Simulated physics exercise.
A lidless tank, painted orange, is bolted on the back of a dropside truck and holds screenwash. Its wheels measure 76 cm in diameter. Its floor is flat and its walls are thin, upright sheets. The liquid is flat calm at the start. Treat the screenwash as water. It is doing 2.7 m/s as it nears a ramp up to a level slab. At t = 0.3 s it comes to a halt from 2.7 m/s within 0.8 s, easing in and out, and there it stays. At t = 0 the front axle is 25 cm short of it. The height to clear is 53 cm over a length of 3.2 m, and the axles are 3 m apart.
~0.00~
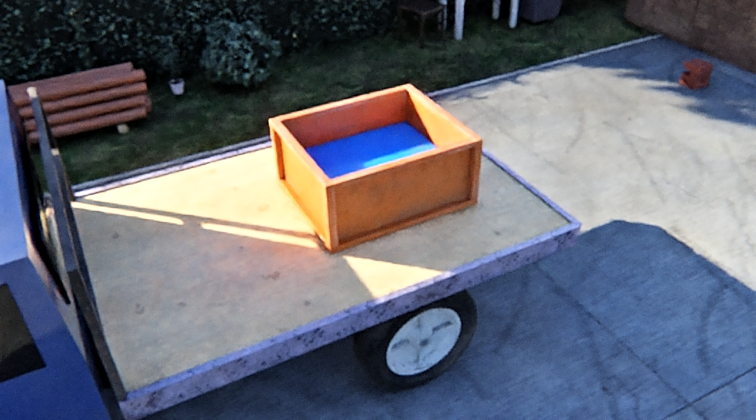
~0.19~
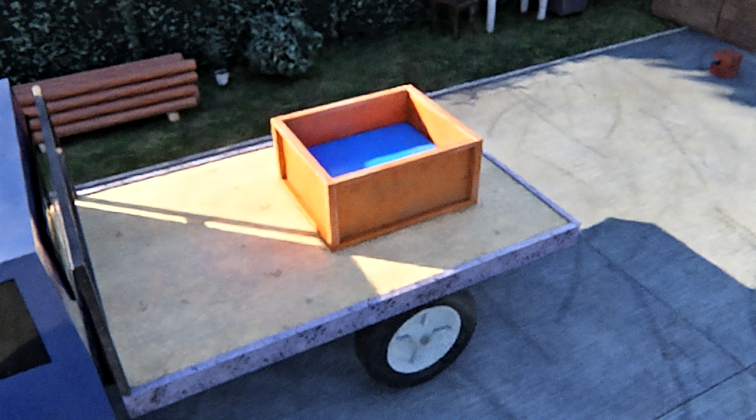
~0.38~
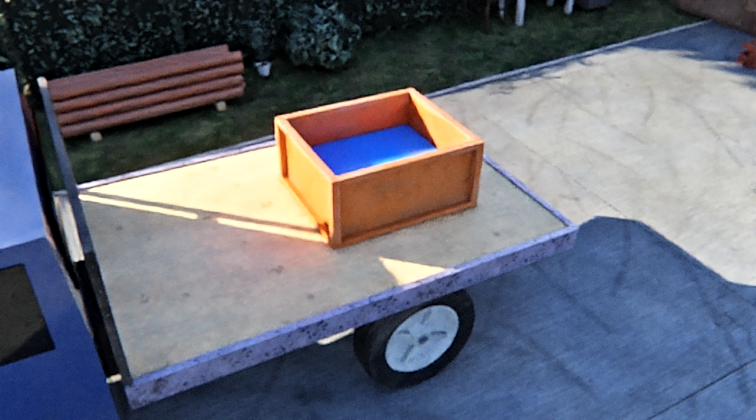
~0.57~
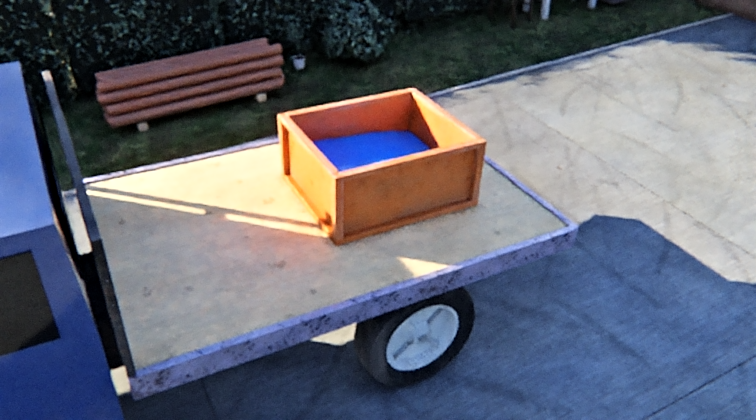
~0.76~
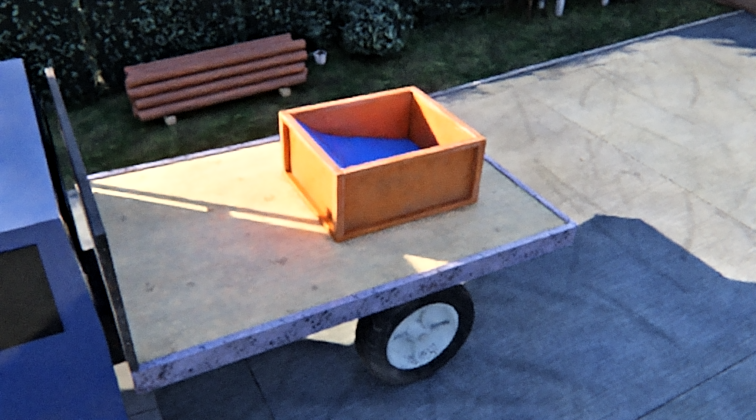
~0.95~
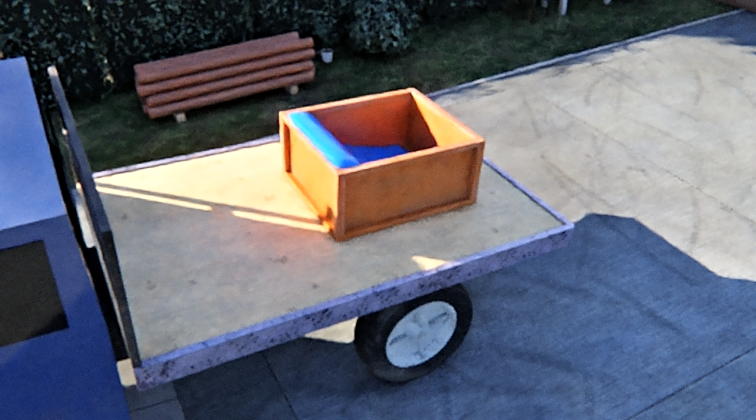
Flatbed truck carrying an open orange tank climbing a slight slope, its blue liquid lying flat, then surging up the left side.
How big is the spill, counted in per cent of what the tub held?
Some 8 per cent goes overboard.
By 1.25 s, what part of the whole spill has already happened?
Some 10 per cent by then.
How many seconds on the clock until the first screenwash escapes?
Near 1.1 s.
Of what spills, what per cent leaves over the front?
Some 20 per cent of it.
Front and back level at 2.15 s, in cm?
About 4 cm in front and 20 cm behind.
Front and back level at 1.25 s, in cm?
About 34 cm in front and 2 cm behind.
By 1.25 s front 33 cm, middle 24 cm, back 1 cm above the floor; the loss stands at 1 per cent, over the front.
By 1.75 s front 9 cm, middle 11 cm, back 46 cm above the floor; the loss stands at 1 per cent, over the front.
By 2.15 s front 4 cm, middle 22 cm, back 20 cm above the floor; the loss stands at 7 per cent, over the back.
By 4.09 s the loss stands at 8 per cent, over the back, 10 of 128 litres.
